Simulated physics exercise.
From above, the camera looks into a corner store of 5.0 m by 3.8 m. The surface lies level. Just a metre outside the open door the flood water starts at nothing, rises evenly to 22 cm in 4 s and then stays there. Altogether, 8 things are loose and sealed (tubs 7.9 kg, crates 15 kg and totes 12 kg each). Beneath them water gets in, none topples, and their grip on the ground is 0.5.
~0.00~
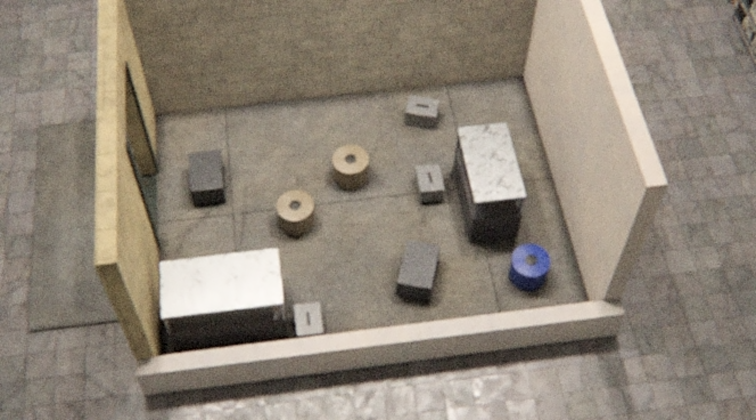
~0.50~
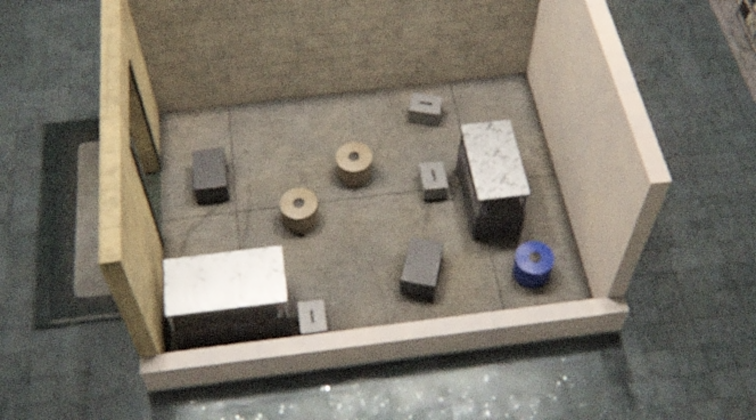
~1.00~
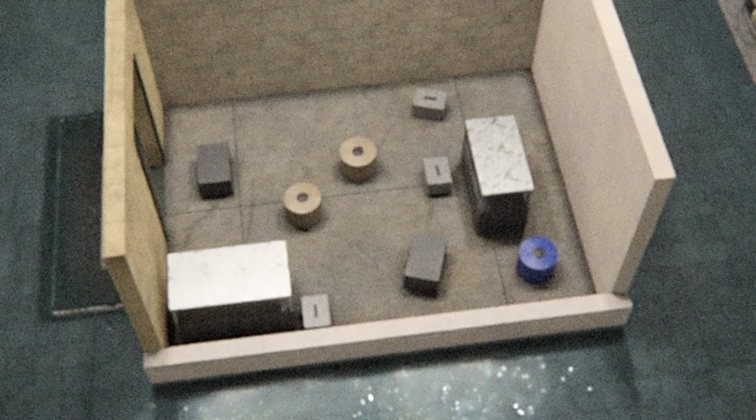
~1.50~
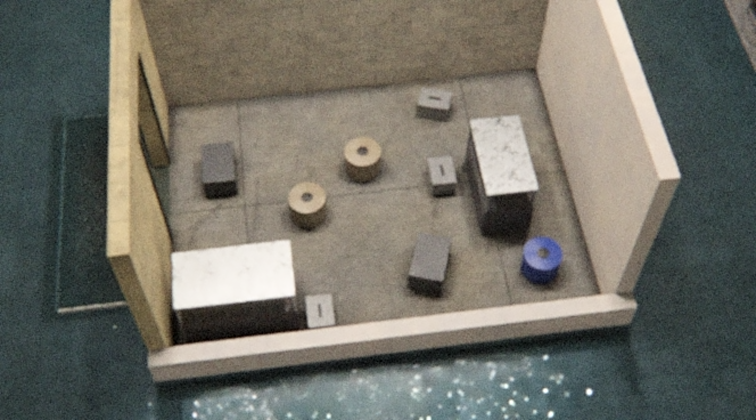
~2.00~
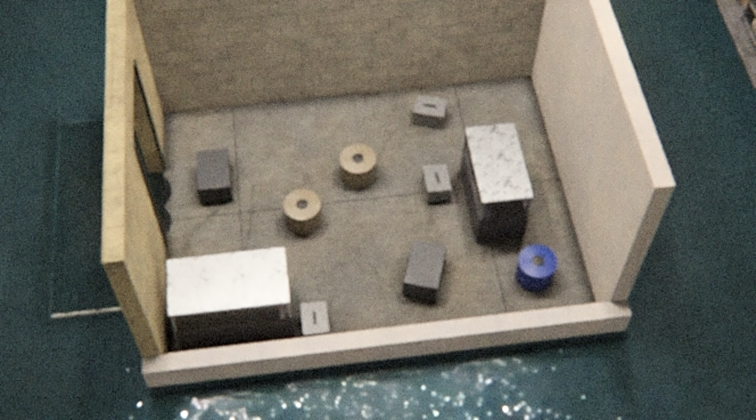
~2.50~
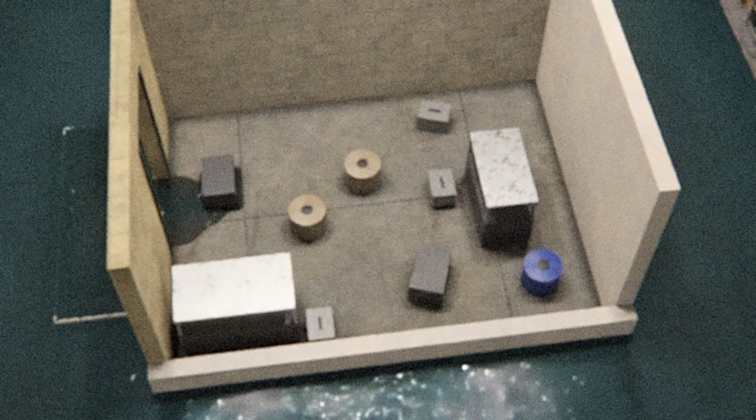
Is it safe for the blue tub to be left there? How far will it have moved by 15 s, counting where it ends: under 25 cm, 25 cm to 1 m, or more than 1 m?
It'll show a moderate shift.
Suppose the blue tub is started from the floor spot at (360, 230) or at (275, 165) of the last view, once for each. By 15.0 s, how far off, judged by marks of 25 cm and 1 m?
Run 1 - well off; run 2 - well off.
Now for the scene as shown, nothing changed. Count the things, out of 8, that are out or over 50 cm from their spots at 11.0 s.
Result: 6.
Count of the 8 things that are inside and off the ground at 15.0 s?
By my count, 7.
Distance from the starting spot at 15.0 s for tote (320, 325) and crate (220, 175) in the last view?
Net displacement, in order: 10 cm; 250 cm.
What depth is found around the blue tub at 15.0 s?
I'd put it at about 13 cm.
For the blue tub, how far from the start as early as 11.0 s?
Roughly 50 cm.
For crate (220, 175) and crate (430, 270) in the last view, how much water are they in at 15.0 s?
Roughly 14 and 13 cm.
After 3.5 s the blue tub is near (543, 265), 0.0 m from its start, aground; 0 afloat.
After 6.8 s the blue tub is near (543, 265), 0.0 m from its start, aground; 3 afloat.
After 11.0 s the blue tub is near (573, 234), 0.5 m from its start, afloat; 6 afloat.
After 15.0 s the blue tub is near (551, 216), 0.7 m from its start, afloat; 7 afloat.
